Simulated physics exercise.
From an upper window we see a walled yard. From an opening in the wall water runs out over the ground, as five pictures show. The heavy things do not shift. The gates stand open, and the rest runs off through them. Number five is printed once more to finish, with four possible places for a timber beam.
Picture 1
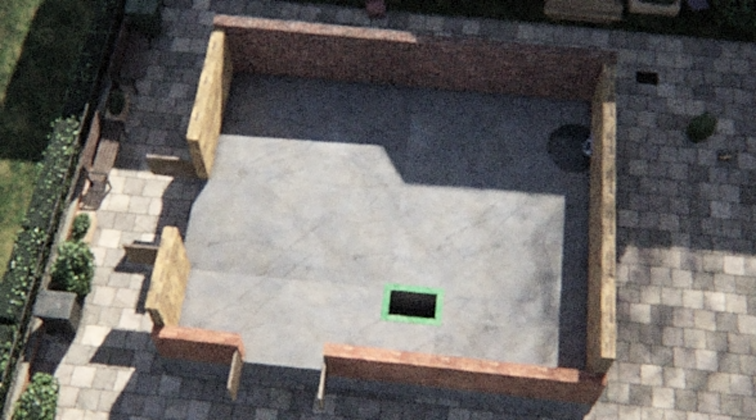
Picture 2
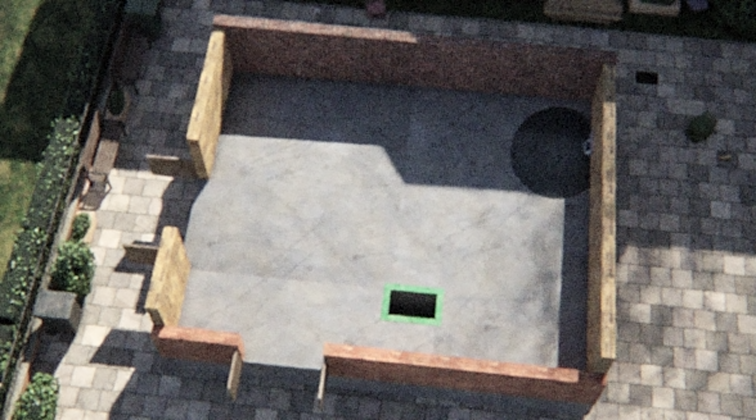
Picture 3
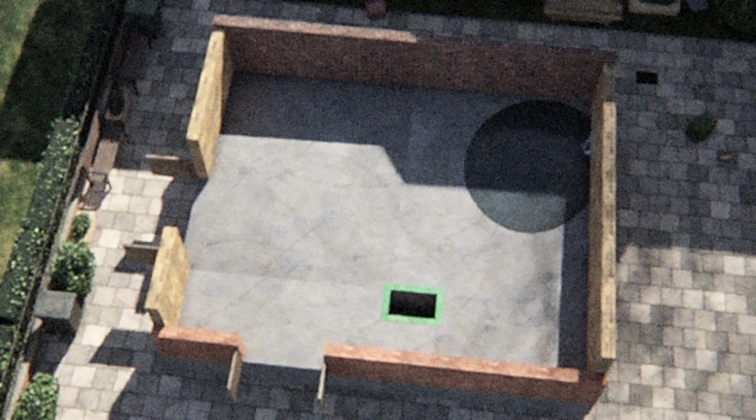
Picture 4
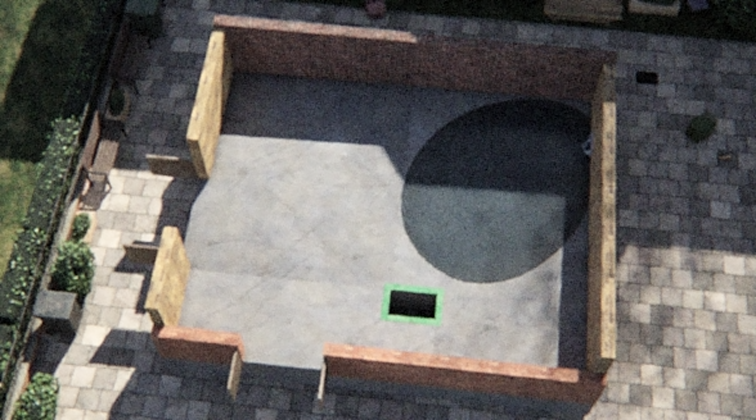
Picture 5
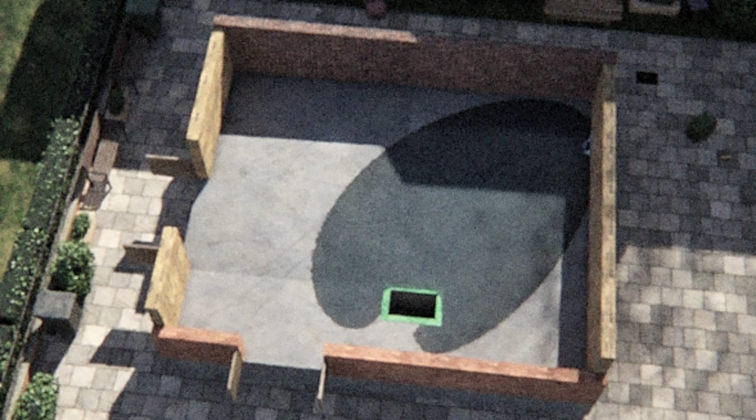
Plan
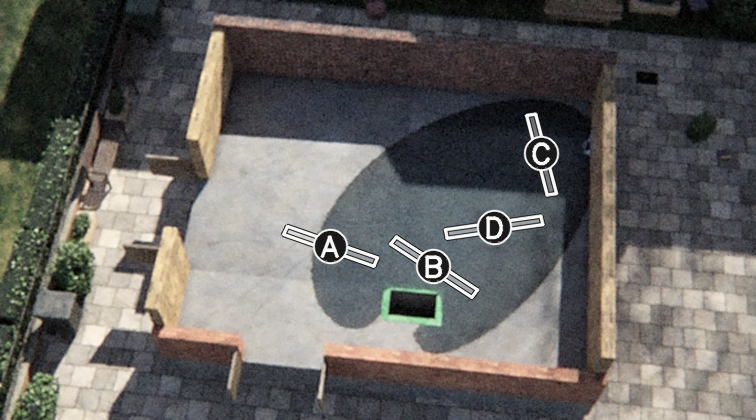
We see a walled yard from above as a dark patch of water spreads from an outfall by the right wall, widening down and left across the grey ground until it reaches the green-edged drain pit and enters it.
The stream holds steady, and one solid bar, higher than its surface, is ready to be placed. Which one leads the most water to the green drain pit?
Go for A.
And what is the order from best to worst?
A, C, D, B.
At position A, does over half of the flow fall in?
No.
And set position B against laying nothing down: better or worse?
It is worse.
On the marked copy, A from (285, 230) to (375, 262); B from (393, 240) to (474, 293); C from (531, 114) to (551, 194); D from (446, 234) to (541, 220).
Choosing A, about 34 % of the stream runs into the green drain pit, about 61 % out by the gates.
Choosing B, next to none of the stream runs into the green drain pit, about 98 % out by the gates.
Choosing C, about 13 % of the stream runs into the green drain pit, about 81 % out by the gates.
Choosing D, about 9 % of the stream runs into the green drain pit, about 90 % out by the gates.
